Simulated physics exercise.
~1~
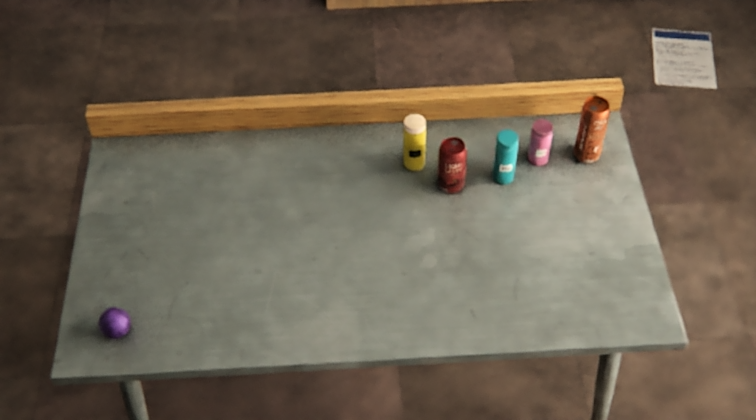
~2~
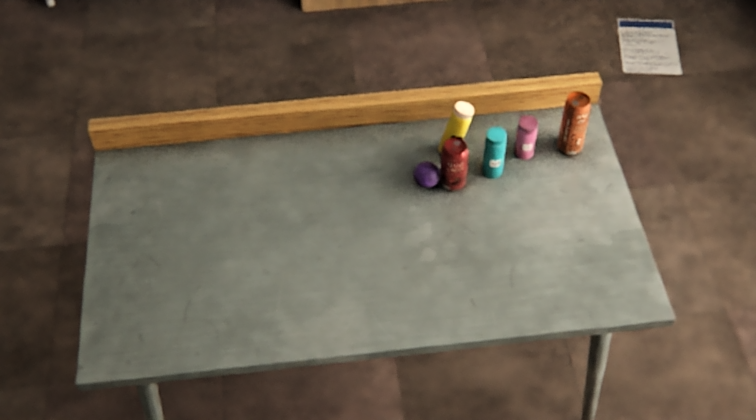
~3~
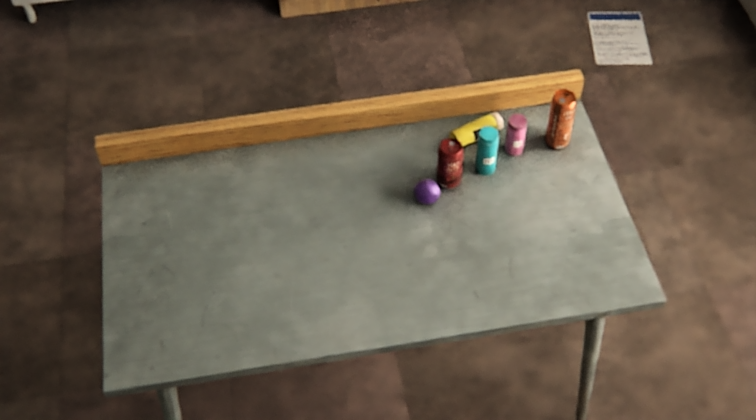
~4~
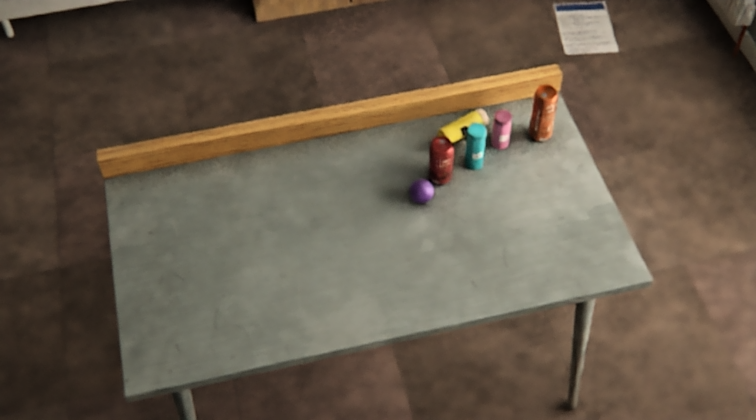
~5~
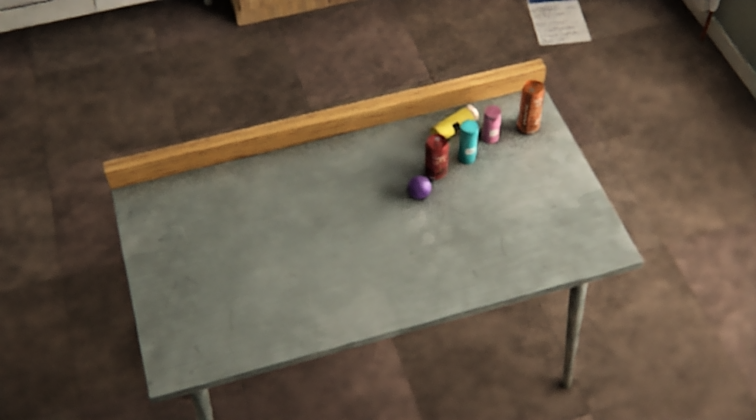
We see a purple ball roll right and away across a grey table toward a wooden strip, reaching the yellow and red containers; the yellow one tips onto its side, while the red, turquoise, pink and orange ones stay upright and the ball rests beside the red one.
